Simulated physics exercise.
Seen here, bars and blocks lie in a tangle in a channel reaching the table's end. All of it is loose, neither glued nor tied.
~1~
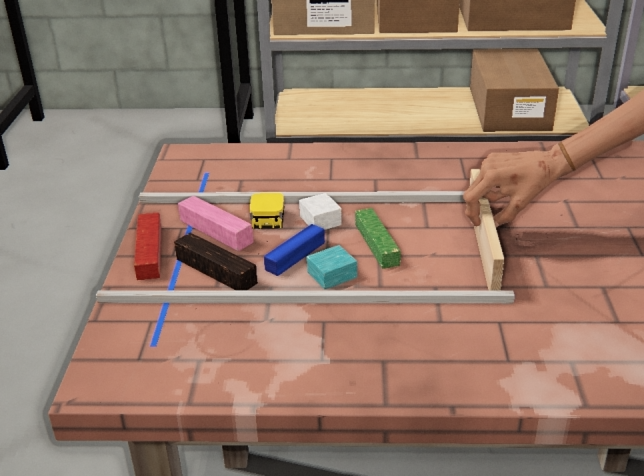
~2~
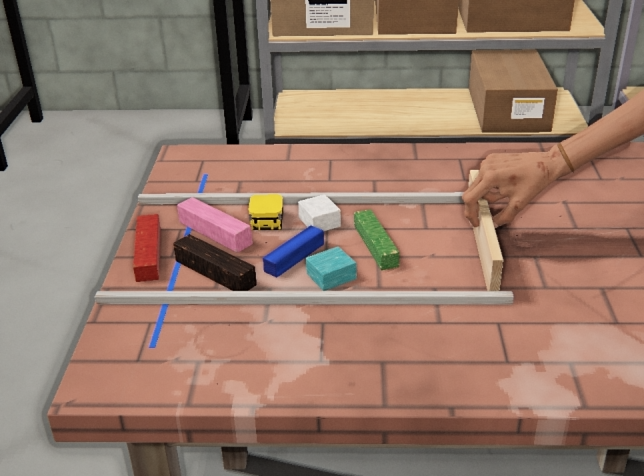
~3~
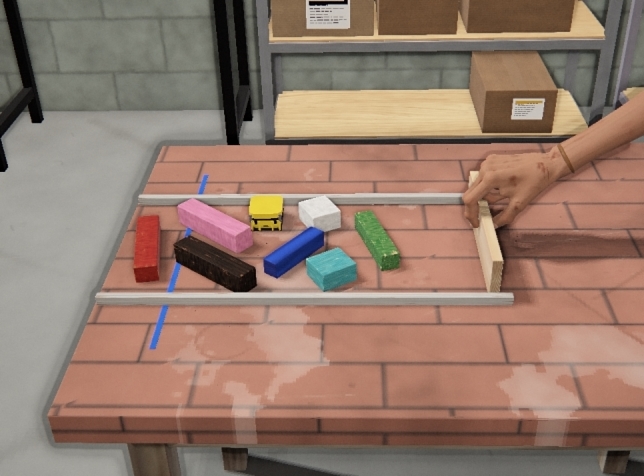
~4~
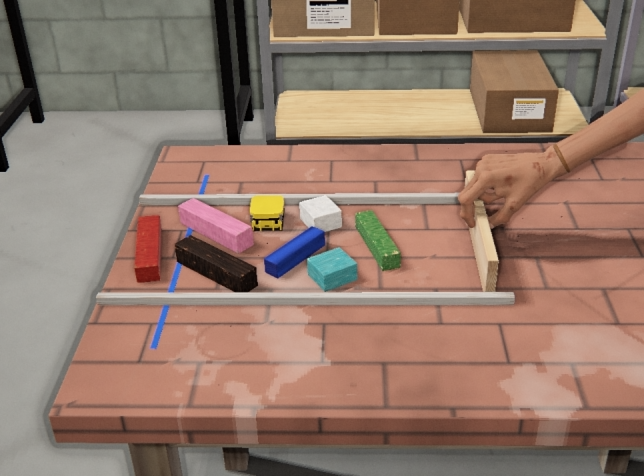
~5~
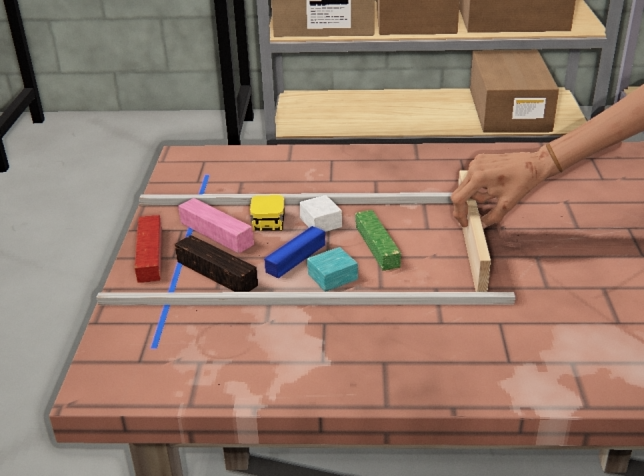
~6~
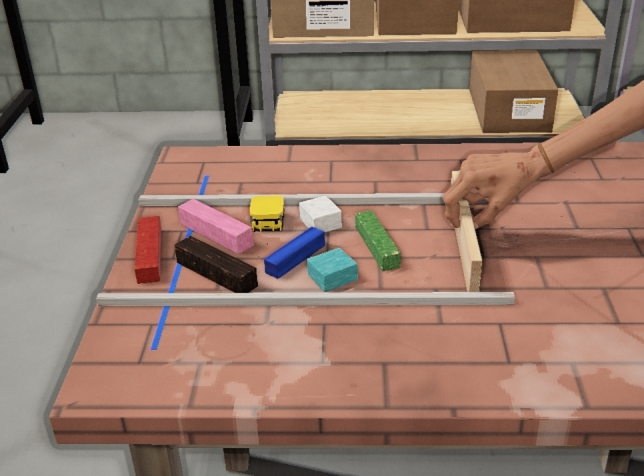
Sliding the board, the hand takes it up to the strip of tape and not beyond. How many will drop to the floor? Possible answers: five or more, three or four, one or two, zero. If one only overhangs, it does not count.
Three or four drop.
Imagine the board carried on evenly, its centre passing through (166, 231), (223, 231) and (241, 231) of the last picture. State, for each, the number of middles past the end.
Past the end: 4, 0 and 0.
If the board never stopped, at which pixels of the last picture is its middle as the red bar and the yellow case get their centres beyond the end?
The middle would be close to (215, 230) and then close to (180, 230).
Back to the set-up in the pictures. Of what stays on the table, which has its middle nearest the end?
Yellow case.
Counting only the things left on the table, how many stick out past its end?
That adds up to 1.
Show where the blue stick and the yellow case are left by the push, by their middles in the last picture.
Final spots - blue stick (147, 250), yellow case (136, 209).
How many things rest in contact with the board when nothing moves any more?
Contact count: 2.
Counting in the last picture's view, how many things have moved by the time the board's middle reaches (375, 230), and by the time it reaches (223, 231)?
It comes to 1 for the first spot, 8 for the other.
Early on, none off yet; red bar at rest near (149, 248); pink bar at rest near (215, 226); black bar at rest near (216, 265).
A while later, none off yet; red bar travelled a little near (125, 251); pink bar travelled about its own width near (152, 224); black bar travelled about its own width near (152, 263).
Finally, the number that fall off is three or four; lost, black bar, pink bar and red bar.
